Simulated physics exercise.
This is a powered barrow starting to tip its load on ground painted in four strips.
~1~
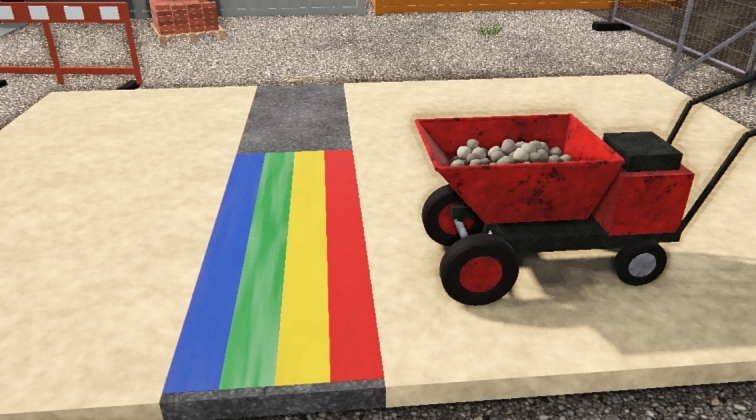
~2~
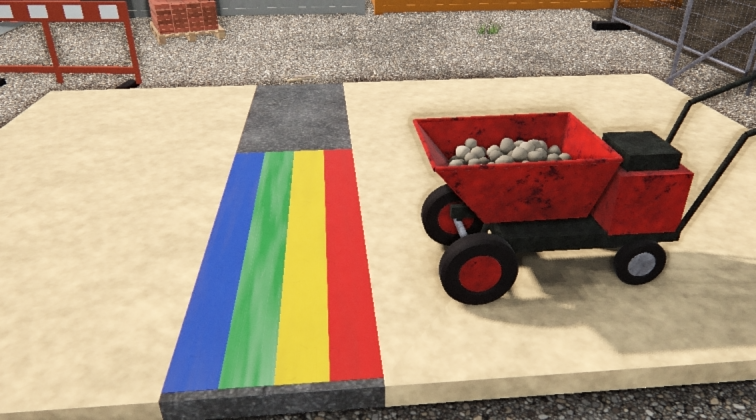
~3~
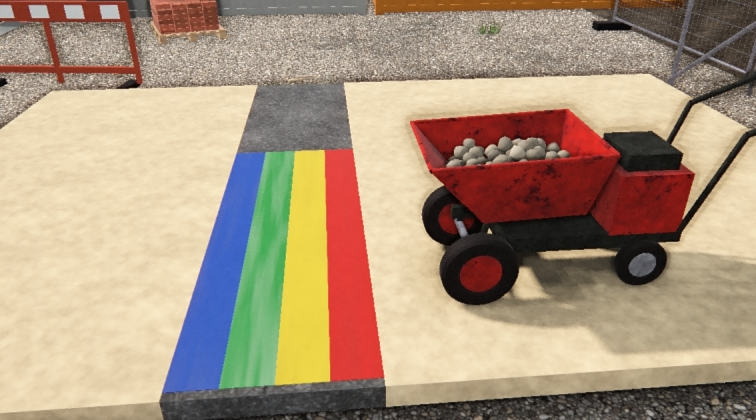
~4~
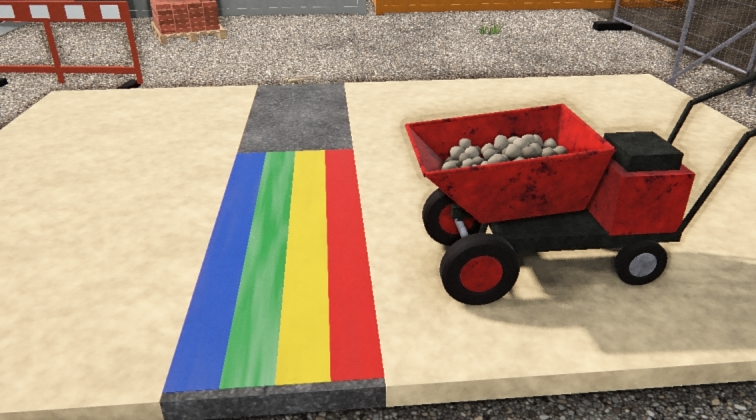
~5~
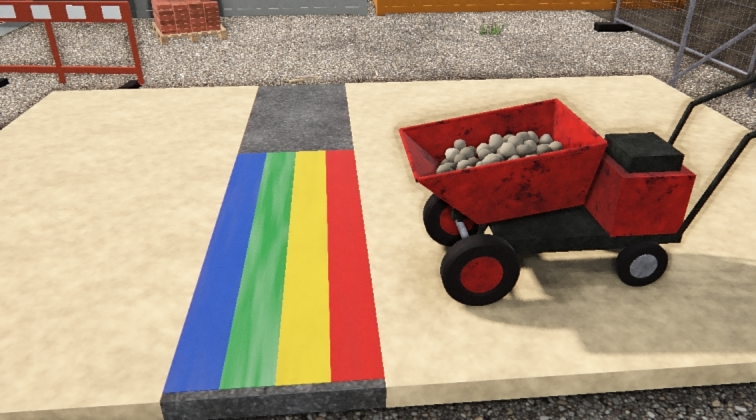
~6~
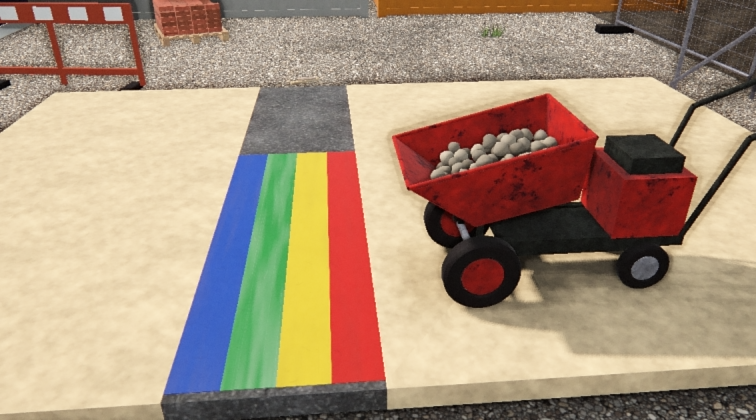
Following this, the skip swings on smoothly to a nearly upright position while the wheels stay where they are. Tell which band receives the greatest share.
I would say the yellow band receives it.
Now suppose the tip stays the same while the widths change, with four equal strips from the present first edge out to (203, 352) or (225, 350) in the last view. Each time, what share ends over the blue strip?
10 per cent, then 10 per cent, roughly.
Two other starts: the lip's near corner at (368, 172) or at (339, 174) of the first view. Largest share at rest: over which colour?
The first try: That green strip. The second: The blue strip.
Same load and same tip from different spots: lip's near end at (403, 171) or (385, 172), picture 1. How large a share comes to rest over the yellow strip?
30 %, then 20 %.
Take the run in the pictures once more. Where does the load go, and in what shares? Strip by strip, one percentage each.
The red strip takes 15 per cent, the yellow strip 35, the green strip 20 and the blue strip 5.
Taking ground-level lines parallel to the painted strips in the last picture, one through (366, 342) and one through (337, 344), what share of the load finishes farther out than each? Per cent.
I'd say about 80 and about 70 in a hundred.
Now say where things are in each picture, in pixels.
In the first picture, lip of the skip (438, 170), level; top of the load (509, 164), river pebbles; red strip (354, 336); yellow strip (304, 340); green strip (253, 343); blue strip (202, 346).
In the second picture, lip of the skip (435, 170), level; top of the load (508, 163).
In the third picture, lip of the skip (432, 172), tipped barely; top of the load (506, 162).
In the fourth picture, lip of the skip (426, 175), tipped a little; top of the load (528, 154).
In the fifth picture, lip of the skip (418, 180), tipped a little; top of the load (523, 151).
In the sixth picture, lip of the skip (409, 188), tipped a little; top of the load (525, 161); red strip (356, 338); yellow strip (305, 341); green strip (255, 344); blue strip (203, 347).
Just after the last frame, skip tipped steeply; every one in the skip.
A moment on, skip tipped right over; the larger part in the skip; about a tenth over the red strip; about a tenth over the yellow strip.
Further on, skip tipped right over; roughly a quarter in the skip; roughly a quarter over the red strip; roughly a third over the yellow strip; roughly a quarter over the green strip; about a tenth over the blue strip; just a few off the paint.
When it is over, skip tipped right over; roughly a quarter in the skip; roughly a quarter over the red strip; roughly a third over the yellow strip; roughly a quarter over the green strip; about a tenth over the blue strip; about a tenth off the paint.
